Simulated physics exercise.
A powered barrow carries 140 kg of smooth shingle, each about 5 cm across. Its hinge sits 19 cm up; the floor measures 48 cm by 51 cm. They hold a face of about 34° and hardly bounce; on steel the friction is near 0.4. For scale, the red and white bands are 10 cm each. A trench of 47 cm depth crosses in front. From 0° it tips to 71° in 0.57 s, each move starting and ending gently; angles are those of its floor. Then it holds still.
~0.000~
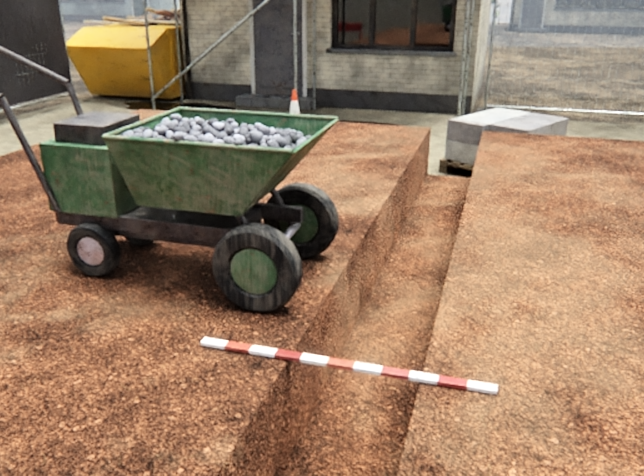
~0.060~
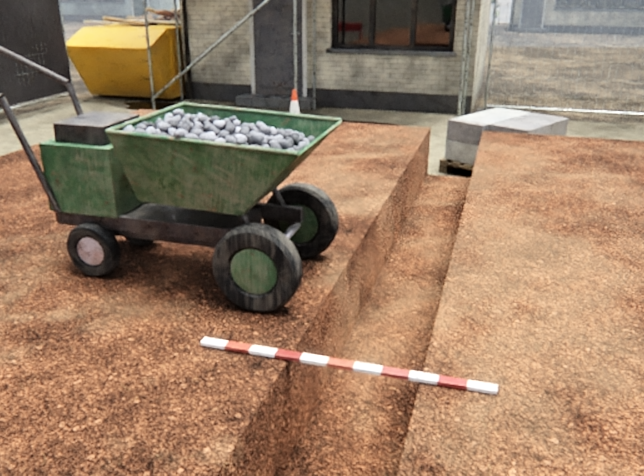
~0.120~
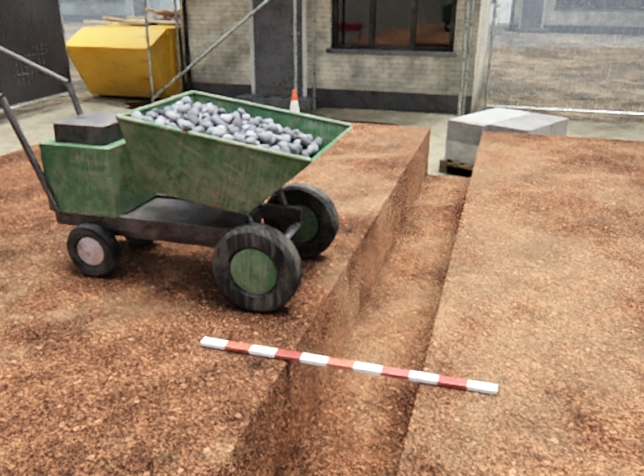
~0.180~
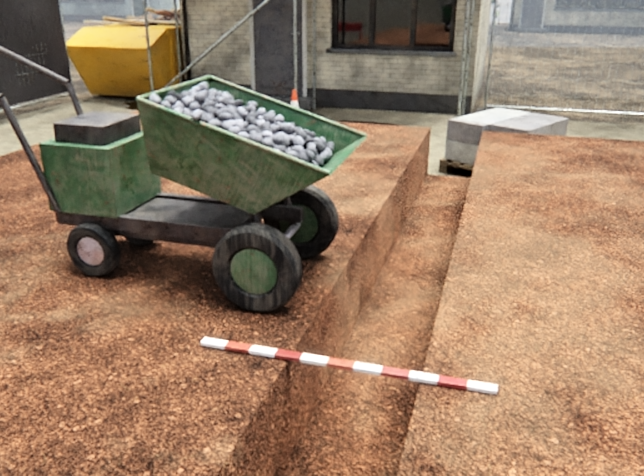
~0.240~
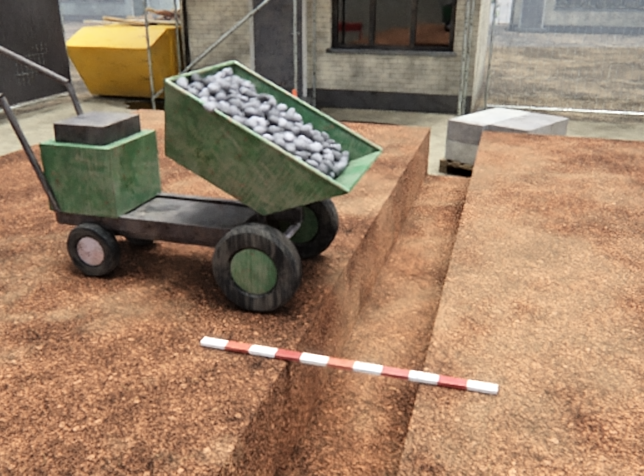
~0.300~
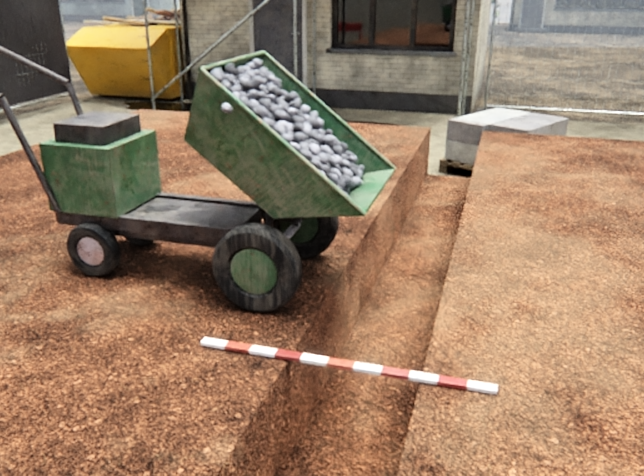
The footage shows a green powered barrow loaded with smooth grey stones beside a trench, a red-and-white pole lying across it. The barrow's tray starts level, then its left end rises steadily, tilting steeply rightward with the stones still inside.
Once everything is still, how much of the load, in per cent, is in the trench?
About 32 per cent.
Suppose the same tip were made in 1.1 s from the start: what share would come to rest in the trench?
In that case some 45 per cent.
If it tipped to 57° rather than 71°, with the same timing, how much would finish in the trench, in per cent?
It would be near 35 per cent.
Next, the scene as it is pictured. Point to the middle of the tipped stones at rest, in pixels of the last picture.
Near (495, 306).
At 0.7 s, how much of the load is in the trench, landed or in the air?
About 15 per cent by then.
After 0.4 s the floor is at 60°; 100 % in the tray; the foremost stones are at (384, 230).
After 0.7 s the floor is at 71°; 63 % in the tray, 13 % in the trench, 24 % past the trench; the foremost stones are at (488, 306).
After 1.0 s the floor is at 71°; 8 % in the tray, 25 % in the trench, 68 % past the trench; the foremost stones are past the picture's edge.
After 3.0 s the floor is at 71°; 0 % in the tray, 32 % in the trench, 68 % past the trench; the foremost stones are past the picture's edge.
